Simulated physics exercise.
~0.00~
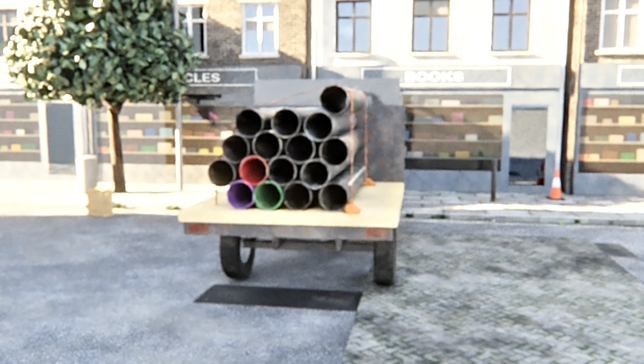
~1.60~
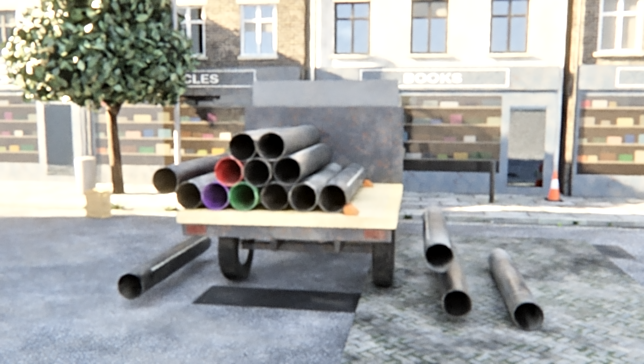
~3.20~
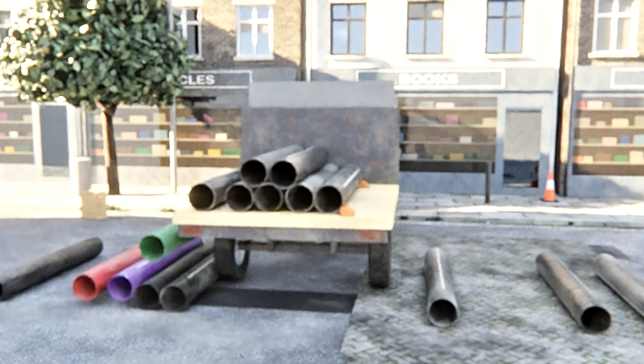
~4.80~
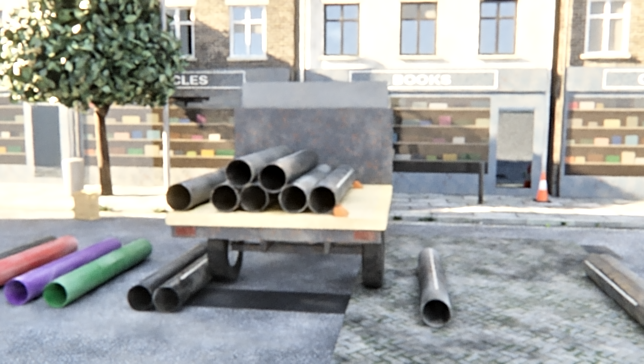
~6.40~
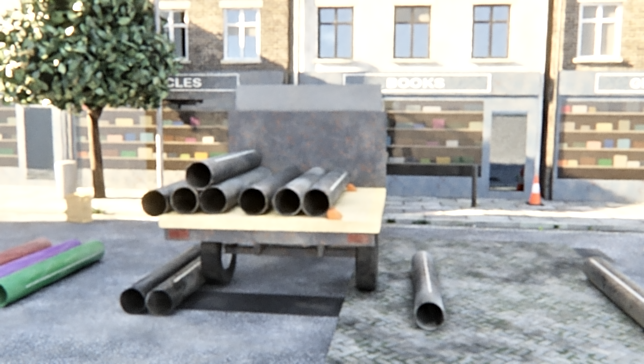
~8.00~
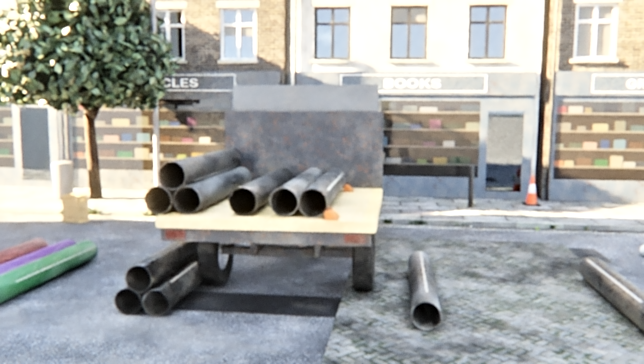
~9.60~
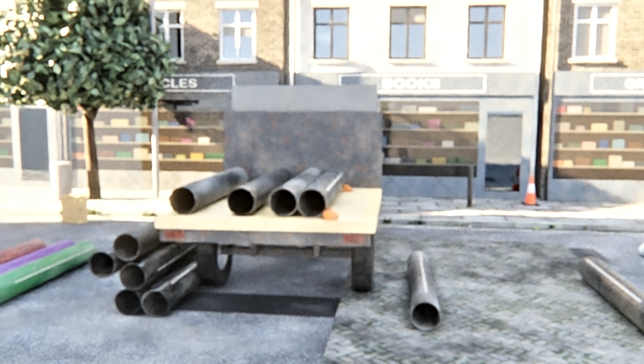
Stacked pipes spilling off both sides of a parked flatbed, the purple, red and green ones rolling left, three staying aboard.
